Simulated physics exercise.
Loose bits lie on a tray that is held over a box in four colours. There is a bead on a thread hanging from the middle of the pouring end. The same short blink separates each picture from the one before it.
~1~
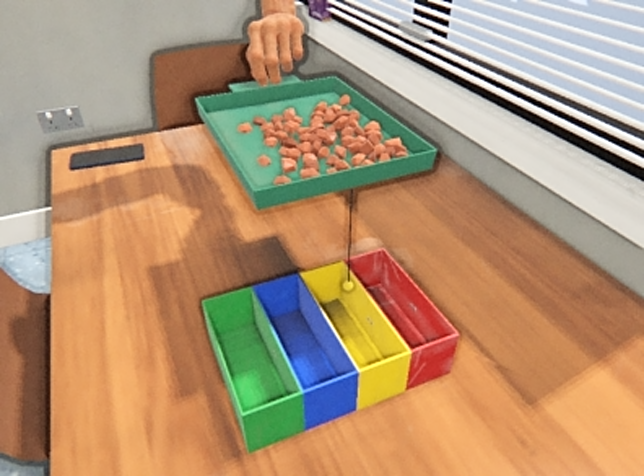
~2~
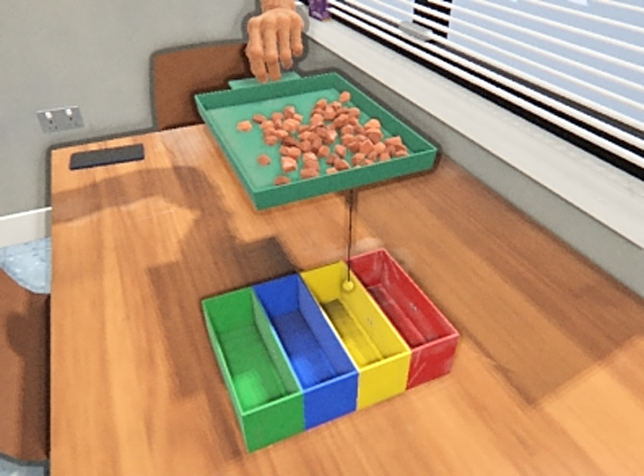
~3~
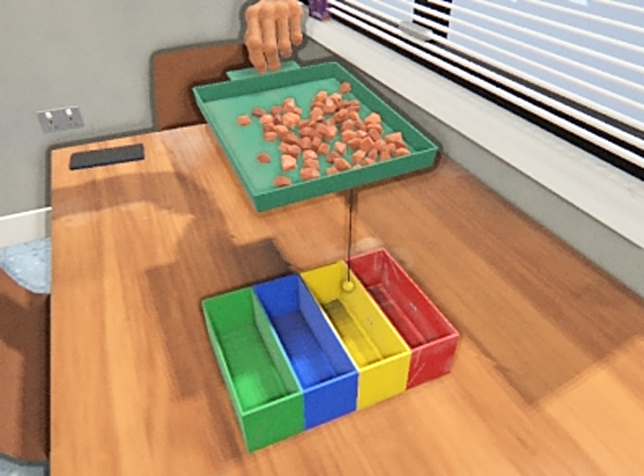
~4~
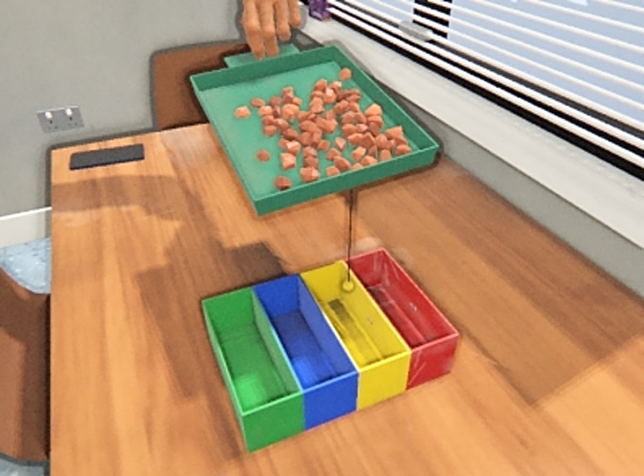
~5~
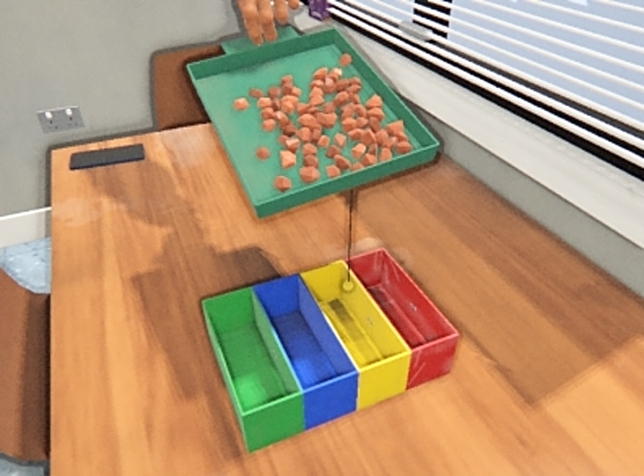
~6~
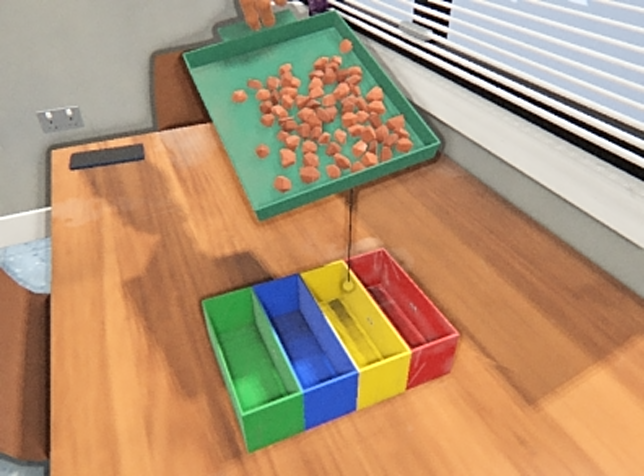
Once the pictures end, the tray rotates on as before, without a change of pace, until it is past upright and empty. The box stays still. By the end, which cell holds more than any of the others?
That would be the blue one.
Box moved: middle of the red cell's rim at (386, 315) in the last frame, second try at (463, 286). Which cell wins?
First: The blue cell. Second: Green.
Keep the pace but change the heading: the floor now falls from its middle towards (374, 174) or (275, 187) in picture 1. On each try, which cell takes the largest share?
First aim: Red. Second aim: The cell in blue.
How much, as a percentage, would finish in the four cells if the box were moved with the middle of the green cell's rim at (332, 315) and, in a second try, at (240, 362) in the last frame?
First case 30 in a hundred, second case 100 in a hundred.
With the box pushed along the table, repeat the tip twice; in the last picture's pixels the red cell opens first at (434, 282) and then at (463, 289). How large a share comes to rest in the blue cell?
Some 10 percent in the first case, 0 percent in the second.
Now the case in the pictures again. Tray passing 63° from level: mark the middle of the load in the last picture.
I'd put it at about (313, 147).
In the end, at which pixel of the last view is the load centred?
Around (292, 367), give or take.
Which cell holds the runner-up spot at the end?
The green one.
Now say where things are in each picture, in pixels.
The first frame shows corners of the pouring end at (256, 189) and (434, 150), level; middle of the load at (329, 140), bits of crushed brick; bead on its thread at (348, 285); green cell at (274, 419); blue cell at (331, 397); yellow cell at (383, 377); red cell at (432, 359).
The second frame shows corners of the pouring end at (256, 191) and (434, 149), level; middle of the load at (329, 138).
The third frame shows corners of the pouring end at (256, 194) and (435, 147), tipped barely, lowest at the left corner; middle of the load at (329, 134).
The fourth frame shows corners of the pouring end at (256, 198) and (435, 145), tipped a little, lowest at the left corner; middle of the load at (329, 128).
The fifth frame shows corners of the pouring end at (256, 203) and (436, 143), tipped clearly, lowest at the left corner; middle of the load at (329, 121).
The sixth frame shows corners of the pouring end at (257, 208) and (437, 142), tipped clearly, lowest at the left corner; middle of the load at (329, 115); green cell at (274, 419); blue cell at (331, 397); yellow cell at (383, 377); red cell at (432, 359).
Soon, tray tipped steeply; all on the tray.
A while on, tray tipped past a quarter turn; about two thirds on the tray; a small part in the green cell; a small part in the blue cell; a stray few in the yellow cell; about a quarter falling or outside the box.
Towards the end, tray tipped past a quarter turn; about half in the blue cell; about a third in the green cell; a small part in the yellow cell; a small part falling or outside the box.
Finally, tray tipped past a quarter turn; about half in the blue cell; about a third in the green cell; a small part in the yellow cell; none in the red cell; a small part outside the box.
